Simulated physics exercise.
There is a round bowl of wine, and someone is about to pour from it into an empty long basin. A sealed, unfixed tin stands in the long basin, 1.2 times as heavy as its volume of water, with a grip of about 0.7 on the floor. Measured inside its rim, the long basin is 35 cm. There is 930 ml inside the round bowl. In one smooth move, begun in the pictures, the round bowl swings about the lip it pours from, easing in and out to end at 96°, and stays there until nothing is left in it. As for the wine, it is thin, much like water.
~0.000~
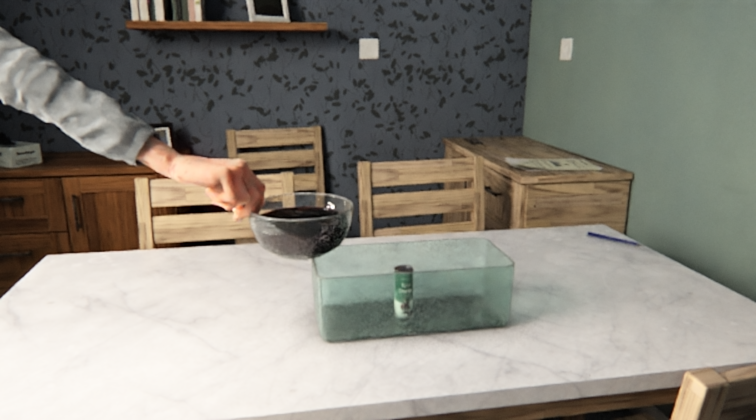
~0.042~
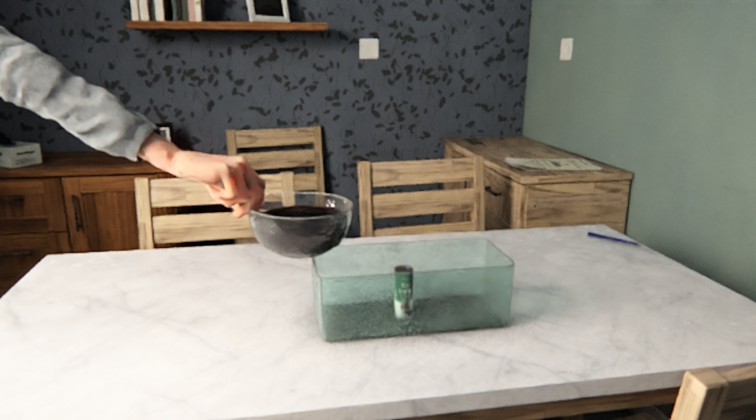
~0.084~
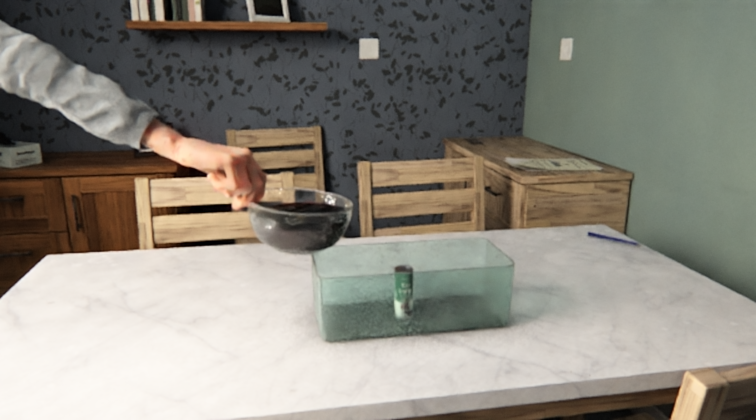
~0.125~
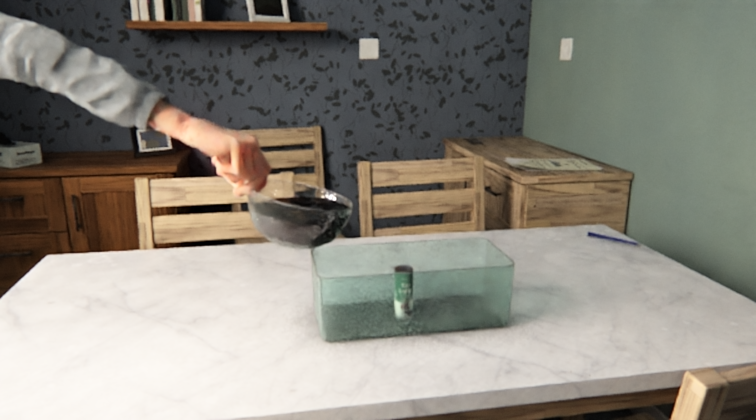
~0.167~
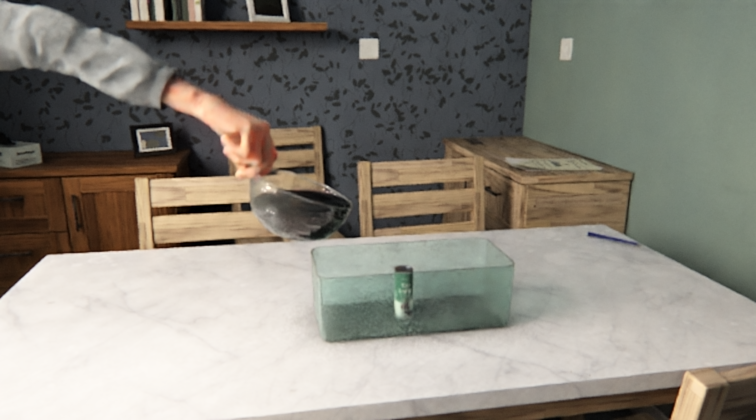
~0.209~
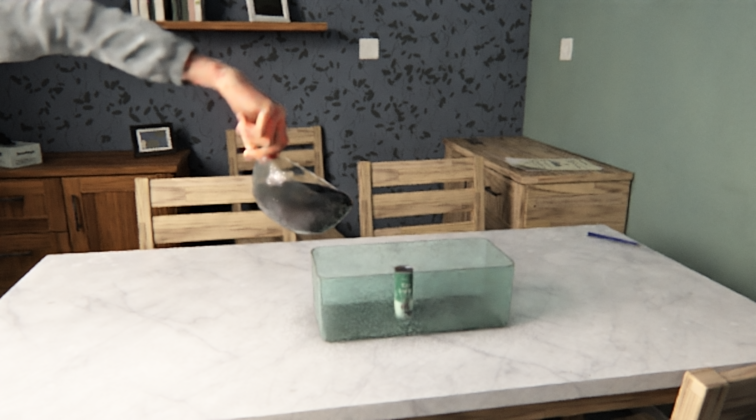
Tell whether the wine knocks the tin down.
It manages to stay erect.
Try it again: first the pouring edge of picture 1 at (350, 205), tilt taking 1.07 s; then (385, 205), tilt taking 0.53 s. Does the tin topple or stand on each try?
Trial 1 - tin stays standing; trial 2 - tin stays standing.
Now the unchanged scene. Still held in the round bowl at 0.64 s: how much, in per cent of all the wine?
I'd say some 1 per cent remains.
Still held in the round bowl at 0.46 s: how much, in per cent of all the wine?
I'd estimate some 40 % remains.
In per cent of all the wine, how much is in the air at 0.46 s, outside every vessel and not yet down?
Close to 52 in a hundred.
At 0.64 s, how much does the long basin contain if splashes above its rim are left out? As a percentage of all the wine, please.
Close to 84 in a hundred.
After 0.46 s the tilt is 91° and 41 per cent is still to pour; the tin stands where it began.
After 0.64 s the tilt is 96° and 1 per cent is still to pour; the tin stands where it began.
After 0.82 s the tilt is 96° and 0 per cent is still to pour; the tin stands where it began.
After 1.03 s the tilt is 96° and 0 per cent is still to pour; the tin stands where it began.
In the end the tin stands where it began.
